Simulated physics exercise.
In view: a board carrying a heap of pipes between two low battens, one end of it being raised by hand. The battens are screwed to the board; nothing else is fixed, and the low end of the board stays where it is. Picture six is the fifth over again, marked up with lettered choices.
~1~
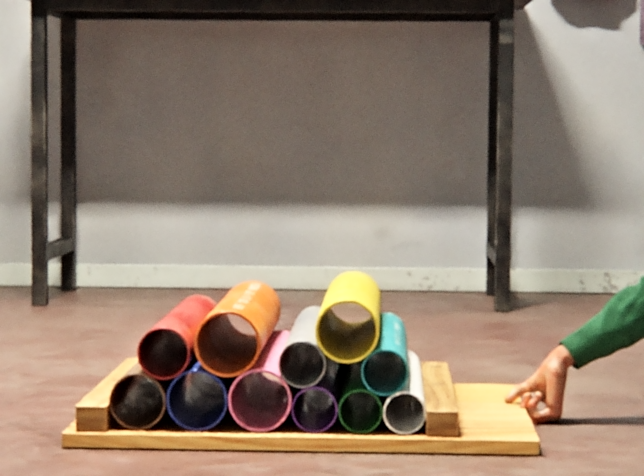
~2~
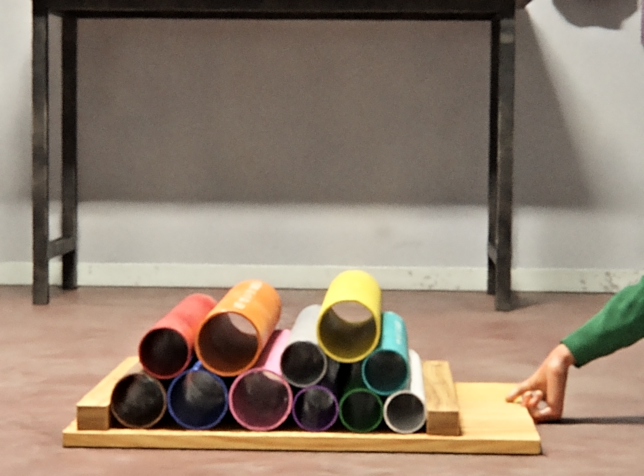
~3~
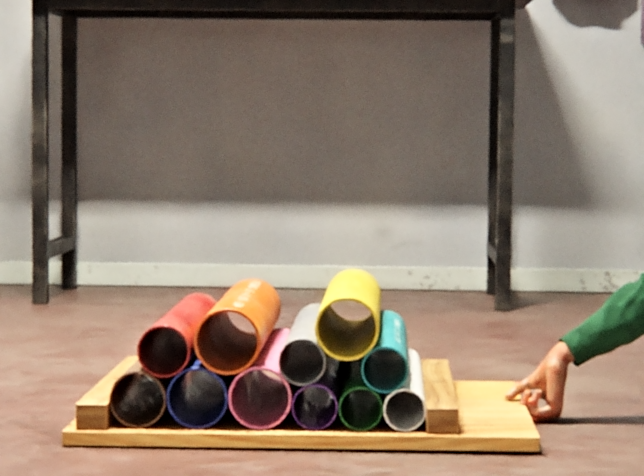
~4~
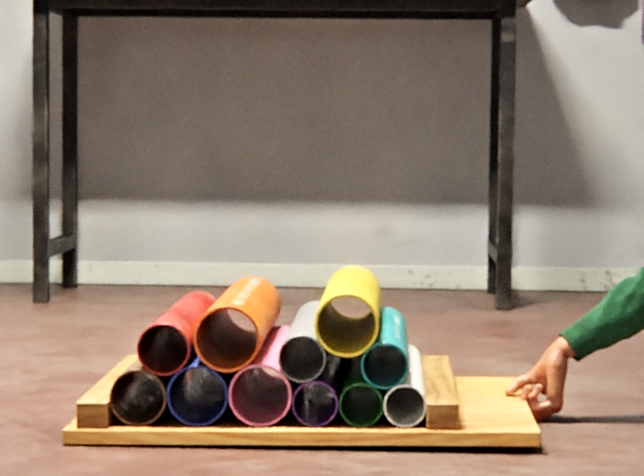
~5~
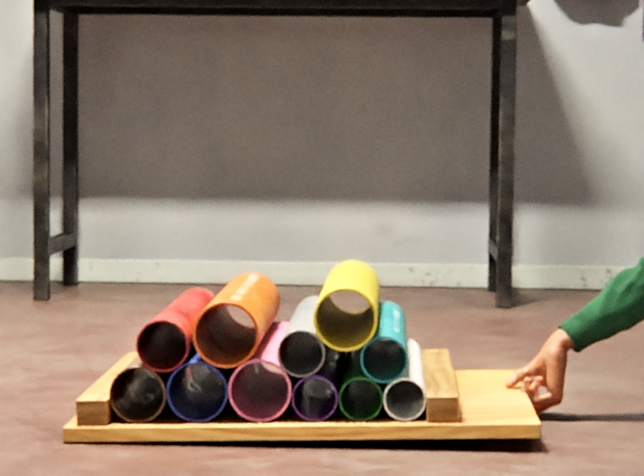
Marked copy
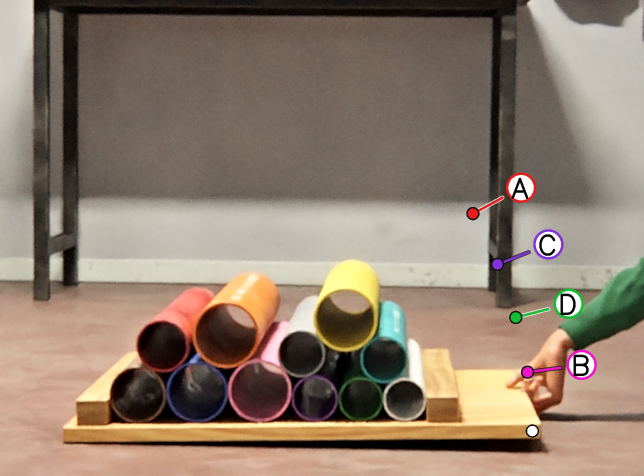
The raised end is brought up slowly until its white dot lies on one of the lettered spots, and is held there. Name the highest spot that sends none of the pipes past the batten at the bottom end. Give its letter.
Lift it to C and no more.
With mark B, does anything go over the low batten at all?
No.
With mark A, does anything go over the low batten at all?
At A: Yes.
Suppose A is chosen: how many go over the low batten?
It comes to two.
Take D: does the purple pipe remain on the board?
Yes, with D.
On the marked copy, A at (473, 214); B at (527, 372); C at (498, 264); D at (516, 318); the white dot at (533, 431).
Taking C. A third of the way, board at 15°.
Two thirds of the way, board at 22°.
When it is over, board at 22°, none over the low batten.
As for the rest, A two over the low batten (orange, red); B none over the low batten; D none over the low batten.
